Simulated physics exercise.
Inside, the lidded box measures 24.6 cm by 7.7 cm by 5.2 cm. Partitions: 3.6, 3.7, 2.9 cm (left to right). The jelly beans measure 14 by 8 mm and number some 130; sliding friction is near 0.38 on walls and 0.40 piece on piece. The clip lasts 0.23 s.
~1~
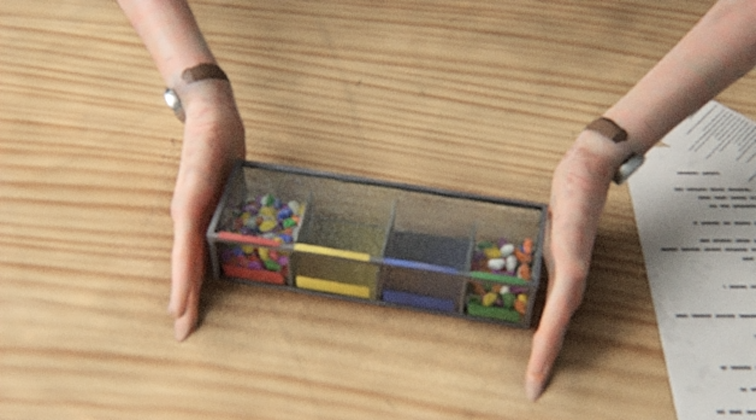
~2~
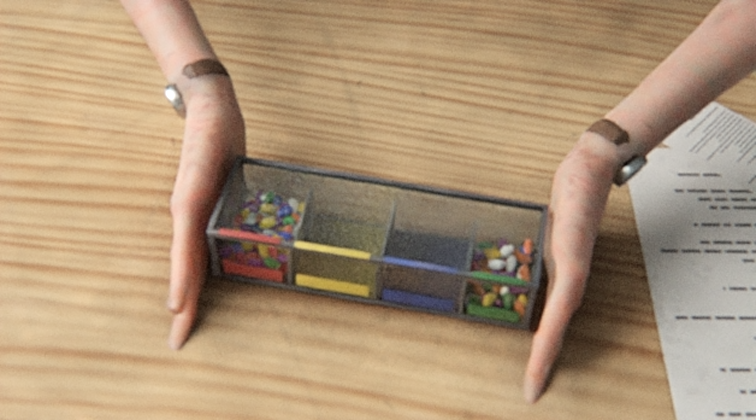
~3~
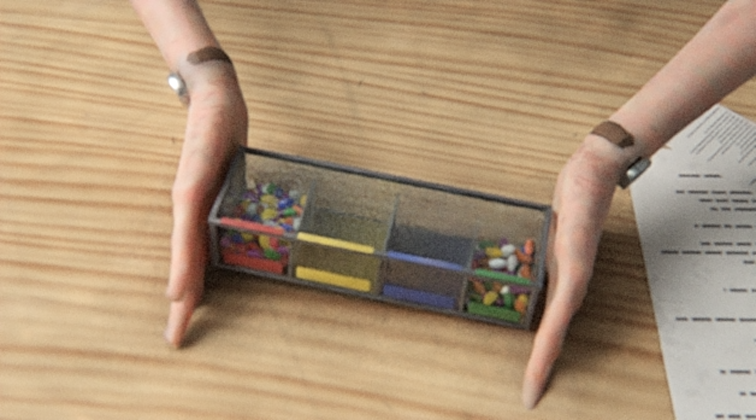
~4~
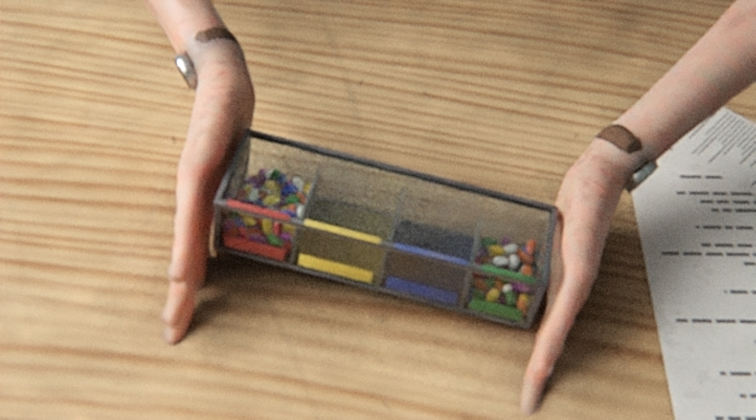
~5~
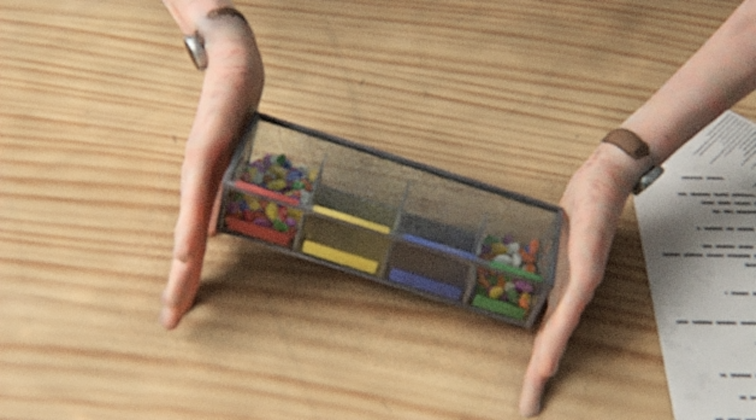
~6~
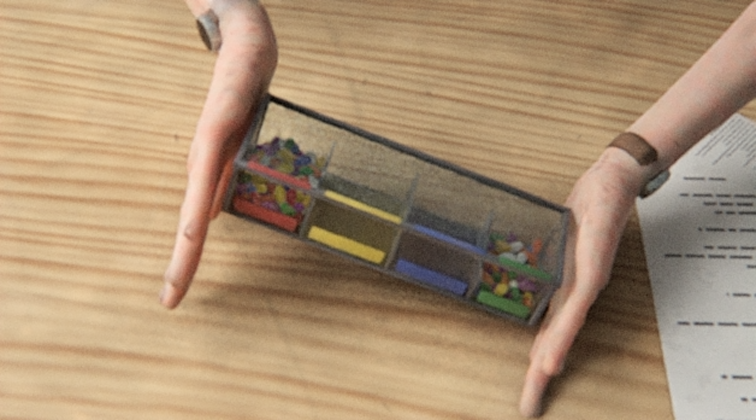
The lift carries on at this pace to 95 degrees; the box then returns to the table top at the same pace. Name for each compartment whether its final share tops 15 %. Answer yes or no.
Red: Yes, blue: No, green: Yes, yellow: No.
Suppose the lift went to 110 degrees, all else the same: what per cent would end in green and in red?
Green 45; red 50.
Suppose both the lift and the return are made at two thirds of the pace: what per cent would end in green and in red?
Then: Green 45, red 45.
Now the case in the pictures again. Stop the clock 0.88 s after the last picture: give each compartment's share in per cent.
Red 60; blue 0; green 35; yellow 5.
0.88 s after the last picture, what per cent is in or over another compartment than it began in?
About 10 per cent.
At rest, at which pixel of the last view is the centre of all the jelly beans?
At about (301, 234).
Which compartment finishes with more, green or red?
The red compartment.
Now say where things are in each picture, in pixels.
The first picture shows box tilt 0 degrees, front corners at (213, 234) and (533, 284); red 65 %, green 35 %.
The second picture shows box tilt 1 degrees, front corners at (213, 231) and (533, 285).
The third picture shows box tilt 4 degrees, front corners at (215, 220) and (537, 284), lowest corner right back.
The fourth picture shows box tilt 8 degrees, front corners at (220, 201) and (542, 283), lowest corner right back.
The fifth picture shows box tilt 12 degrees, front corners at (229, 182) and (549, 282), lowest corner right back.
The sixth picture shows box tilt 17 degrees, front corners at (241, 162) and (556, 282), lowest corner right back; red 65 %, green 35 %.
Then, 0.88 s after the last picture, tilt 95 degrees; red 60 %, green 35 %, yellow 5 %.
Then, 1.47 s after the last picture, tilt 42 degrees; red 50 %, blue 5 %, green 40 %, yellow 5 %.
Then, 2.11 s after the last picture, tilt 0 degrees; red 50 %, blue 5 %, green 40 %, yellow 5 %.
In the end, red 50 %, blue 5 %, green 40 %, yellow 5 %.
